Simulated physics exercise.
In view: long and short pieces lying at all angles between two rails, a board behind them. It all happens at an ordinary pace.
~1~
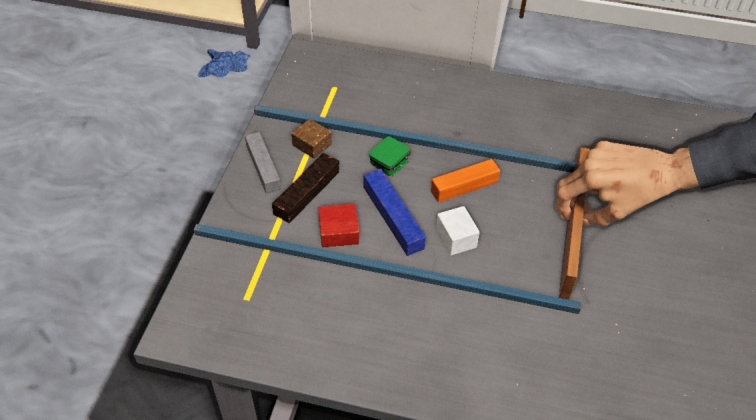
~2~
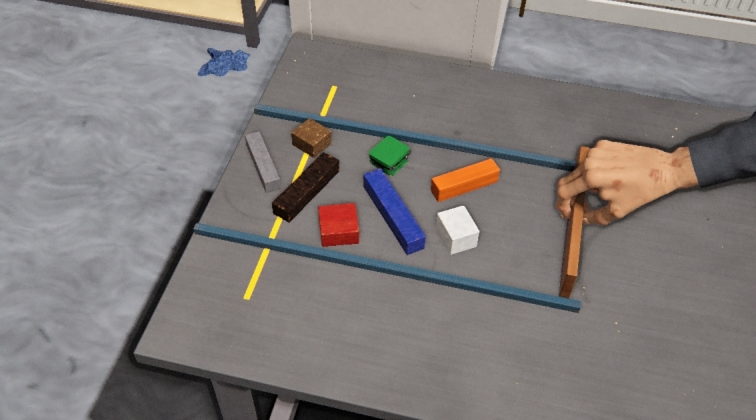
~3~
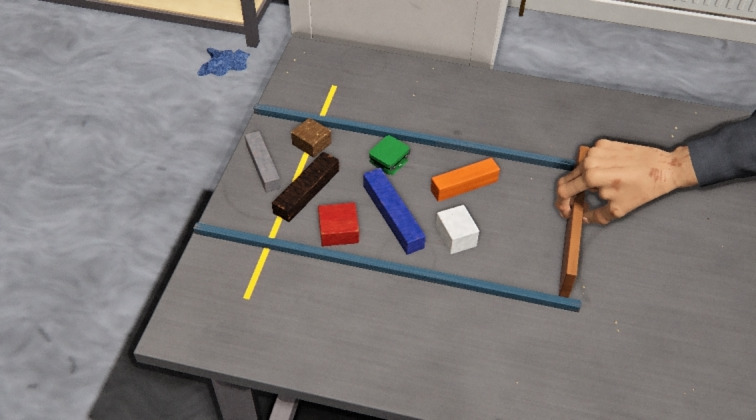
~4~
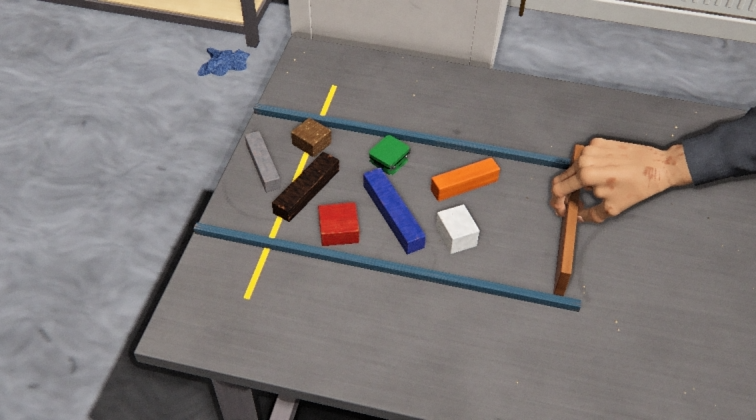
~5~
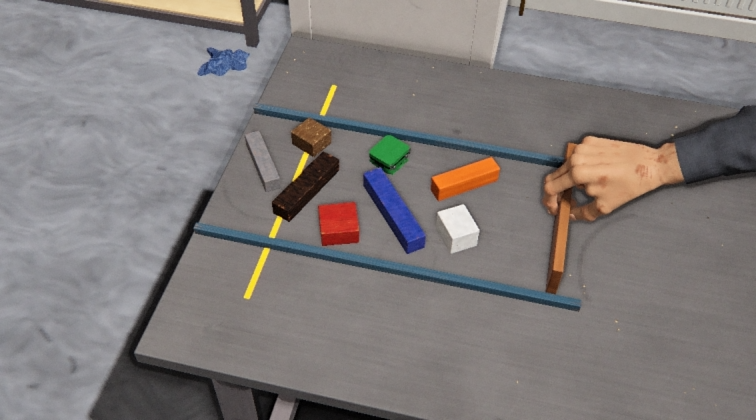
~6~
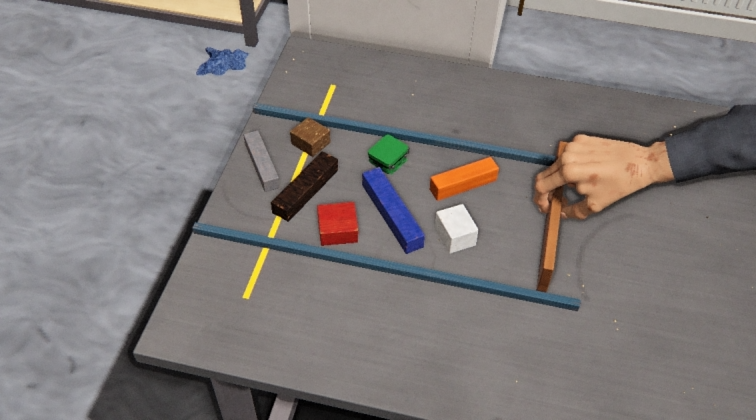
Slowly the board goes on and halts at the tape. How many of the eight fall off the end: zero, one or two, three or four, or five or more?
In the end the number that fall off is one or two.
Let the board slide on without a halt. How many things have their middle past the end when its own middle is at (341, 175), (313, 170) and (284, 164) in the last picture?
Past the end: 0, 1 and 3.
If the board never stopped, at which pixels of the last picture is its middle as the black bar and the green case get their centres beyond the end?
About (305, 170), and (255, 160) for the other.
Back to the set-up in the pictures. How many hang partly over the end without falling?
It comes to 2.
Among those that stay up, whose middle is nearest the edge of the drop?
The brown block.
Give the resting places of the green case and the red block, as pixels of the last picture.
First (282, 128), then (216, 206).
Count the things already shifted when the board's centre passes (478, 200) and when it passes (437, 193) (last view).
The counts are 2 and 3.
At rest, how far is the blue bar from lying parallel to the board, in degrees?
Roughly 25° out of line.
A little later, none off yet; grey bar at rest near (261, 161); brown block at rest near (310, 137); black bar at rest near (306, 186).
Next, none off yet; grey bar moving near (258, 158); brown block at rest near (310, 137); black bar shifted a little near (286, 179).
When it is over, the number that fall off is one or two; down, black bar and grey bar.
